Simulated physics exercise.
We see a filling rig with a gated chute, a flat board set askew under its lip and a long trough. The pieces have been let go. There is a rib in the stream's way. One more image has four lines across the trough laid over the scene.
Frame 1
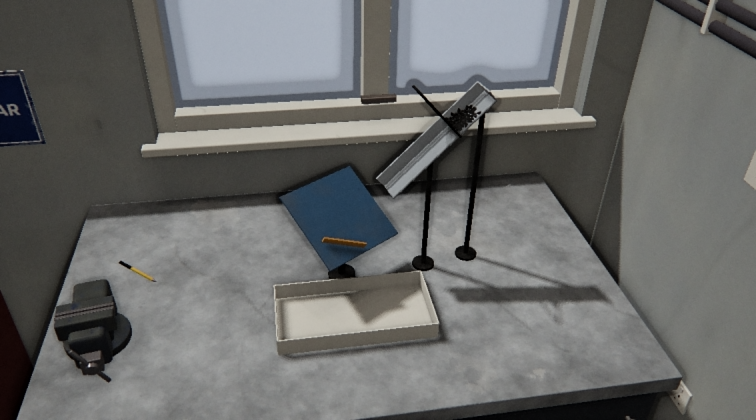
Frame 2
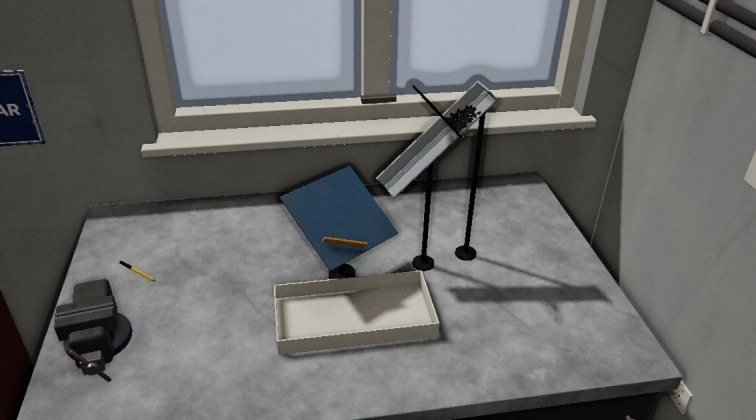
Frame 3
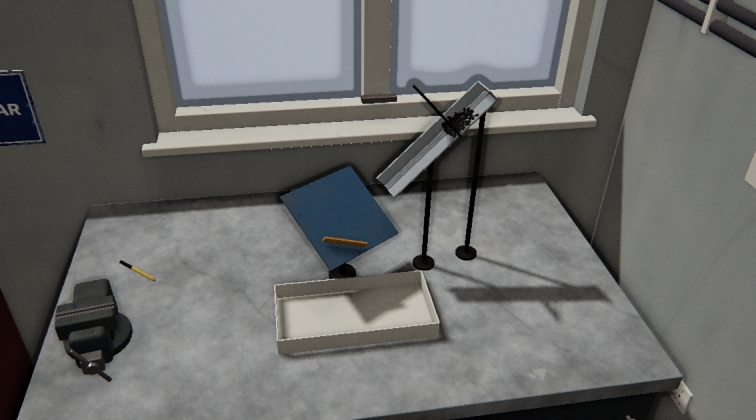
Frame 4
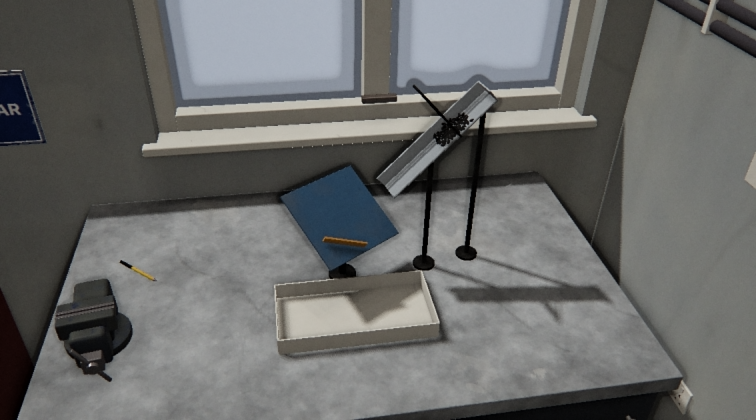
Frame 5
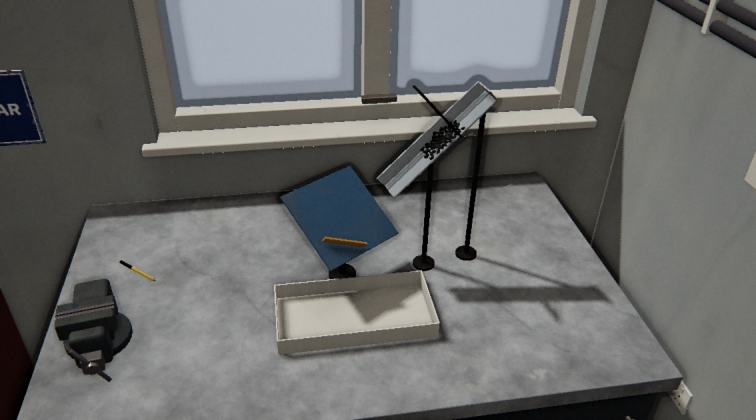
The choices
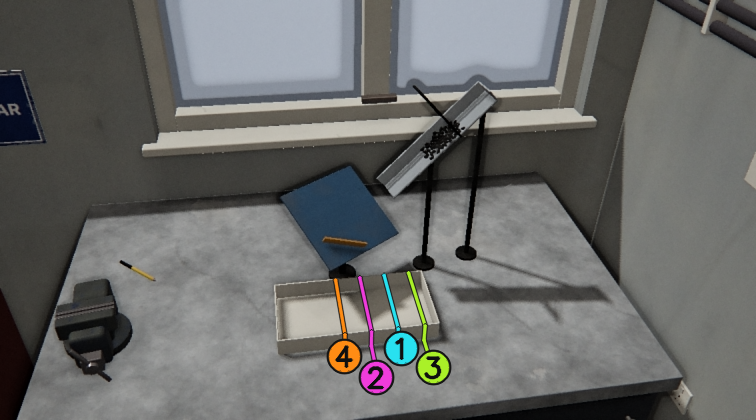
On a gray workbench by a window, small black beans slide down a sloping chute.
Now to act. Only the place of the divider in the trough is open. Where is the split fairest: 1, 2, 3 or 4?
1 is best.
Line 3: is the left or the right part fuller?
Left.
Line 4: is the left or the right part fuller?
The right side.
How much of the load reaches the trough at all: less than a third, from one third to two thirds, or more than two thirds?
It is from one third to two thirds.
On the marked copy, line 1 crosses the front rim at (398, 328); line 2 crosses the front rim at (371, 330); line 3 crosses the front rim at (424, 325); line 4 crosses the front rim at (344, 333).
Choosing 1, of what is caught, roughly a third on the left of the divider, roughly two thirds on the right.
Choosing 2, of what is caught, about a tenth on the left of the divider, almost all on the right.
Choosing 3, of what is caught, almost all on the left of the divider, about a tenth on the right.
Choosing 4, of what is caught, just a few on the left of the divider, almost all on the right.
